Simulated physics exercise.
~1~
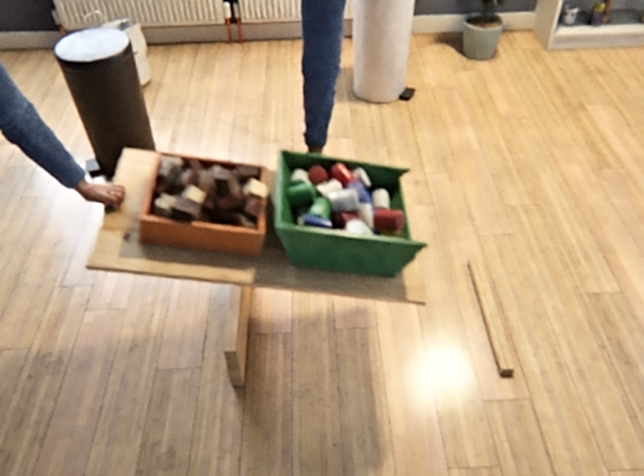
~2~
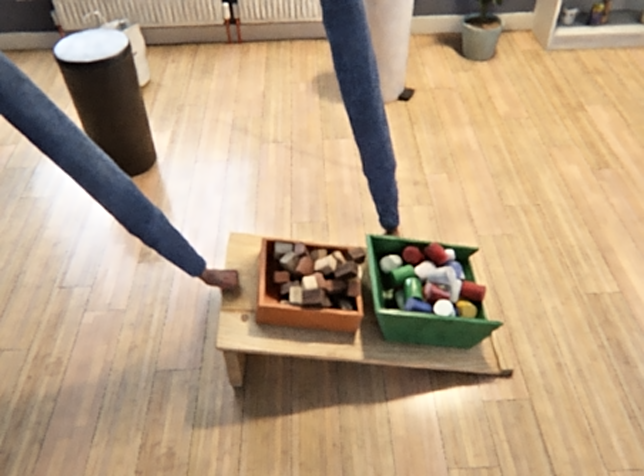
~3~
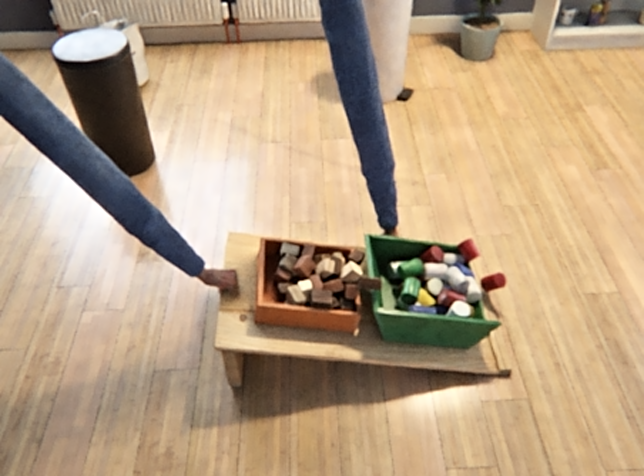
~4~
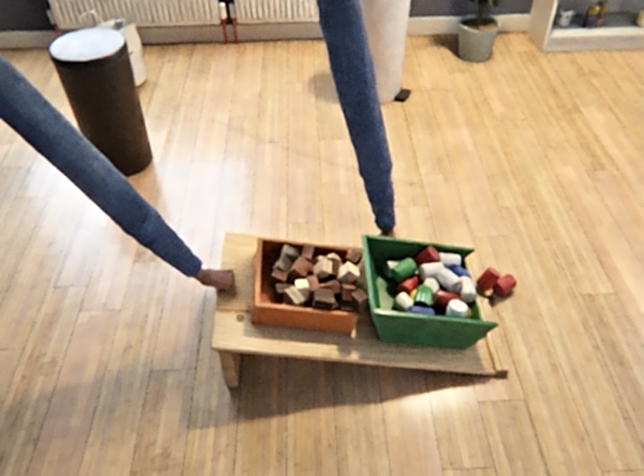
In the video, a person's hands bring a sloping wooden board holding an orange crate of wooden blocks and a green crate of colourful jars down onto the floor, and a few jars tumble over the green crate's right side while most of the contents stay inside.
